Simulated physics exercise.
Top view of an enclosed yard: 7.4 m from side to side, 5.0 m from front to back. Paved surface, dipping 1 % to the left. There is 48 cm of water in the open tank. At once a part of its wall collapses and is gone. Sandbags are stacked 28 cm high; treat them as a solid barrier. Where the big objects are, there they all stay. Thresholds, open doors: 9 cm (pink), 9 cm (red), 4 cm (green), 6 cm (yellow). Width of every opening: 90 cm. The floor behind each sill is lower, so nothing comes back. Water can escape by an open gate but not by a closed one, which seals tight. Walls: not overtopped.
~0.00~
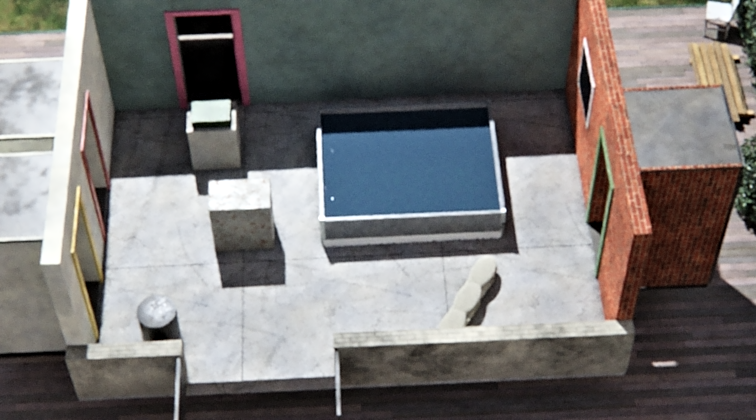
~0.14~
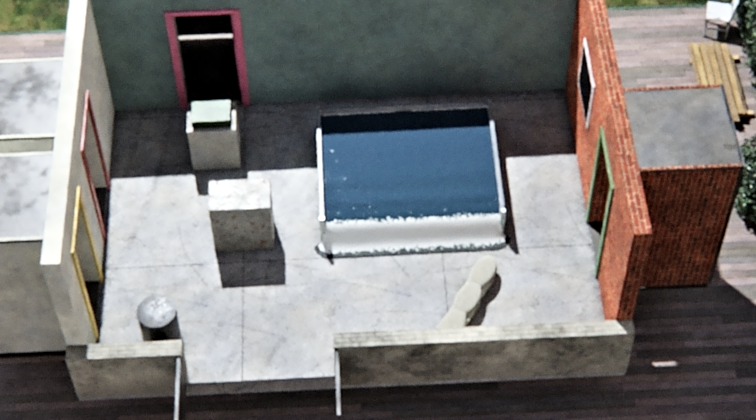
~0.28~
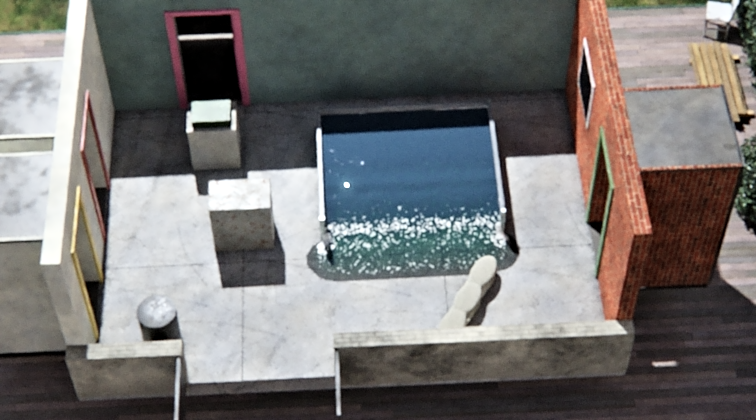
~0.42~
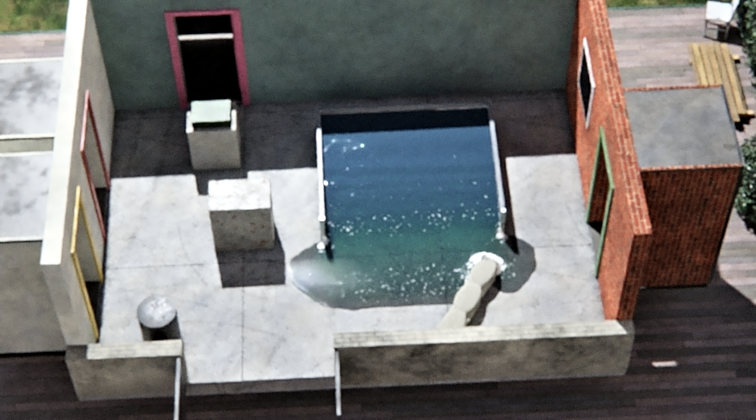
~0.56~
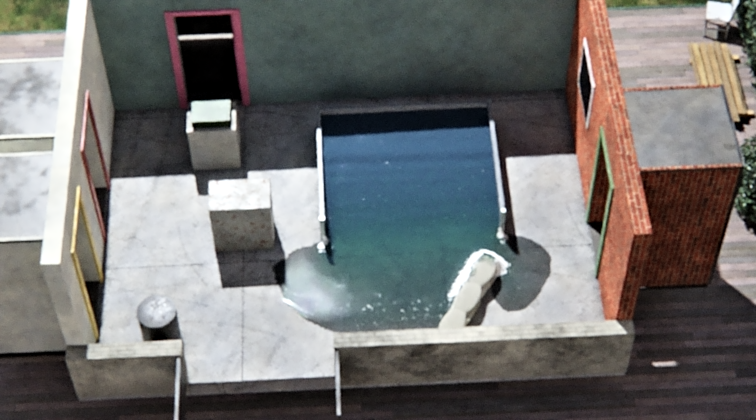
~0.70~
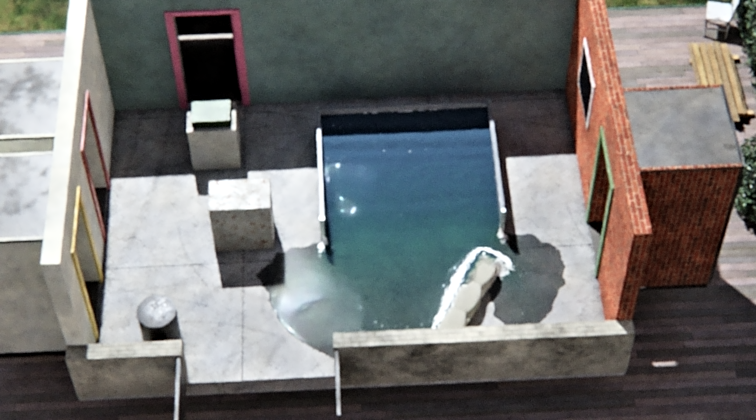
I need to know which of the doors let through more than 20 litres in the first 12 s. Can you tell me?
Sure: The pink door does not; the red door does not; the green door does; the yellow door does.
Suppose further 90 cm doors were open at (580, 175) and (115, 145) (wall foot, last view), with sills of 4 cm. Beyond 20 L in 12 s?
Less, more.
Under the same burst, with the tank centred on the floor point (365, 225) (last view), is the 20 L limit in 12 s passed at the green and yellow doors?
Result - green door does not exceed it, yellow door exceeds it.
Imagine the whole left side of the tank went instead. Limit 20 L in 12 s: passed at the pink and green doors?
The pink door comes out more than that and the green door less than that.
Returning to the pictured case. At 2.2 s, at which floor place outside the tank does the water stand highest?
Spot: Approx. (396, 347).
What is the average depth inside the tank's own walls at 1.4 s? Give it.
I'd put the mean depth near 29 centimetres.
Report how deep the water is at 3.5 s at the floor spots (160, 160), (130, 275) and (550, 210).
Close to 0, 3 and 1 centimetres.
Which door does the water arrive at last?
Pink.
After 1.4 s water covers 30 % of the floor and is deepest (43 cm) near (408, 347); pink door not reached, red door not reached, green door not reached, yellow door not reached.
After 2.2 s water covers 35 % of the floor and is deepest (39 cm) near (396, 347); pink door not reached, red door not reached, green door 2 cm at the sill, 6 L in, yellow door not reached.
After 3.5 s water covers 50 % of the floor and is deepest (25 cm) near (196, 358); pink door not reached, red door not reached, green door 10 cm at the sill, 27 L in, yellow door 11 cm at the sill, 0 L in.
After 7.0 s water covers 80 % of the floor and is deepest (14 cm) near (94, 373); pink door 8 cm at the sill, 0 L in, red door 7 cm at the sill, 6 L in, green door 6 cm at the sill, 77 L in, yellow door 13 cm at the sill, 115 L in.
After 12.0 s water covers 95 % of the floor and is deepest (10 cm) near (114, 127); pink door 6 cm at the sill, 0 L in, red door 6 cm at the sill, 7 L in, green door 3 cm at the sill, 82 L in, yellow door 7 cm at the sill, 150 L in.
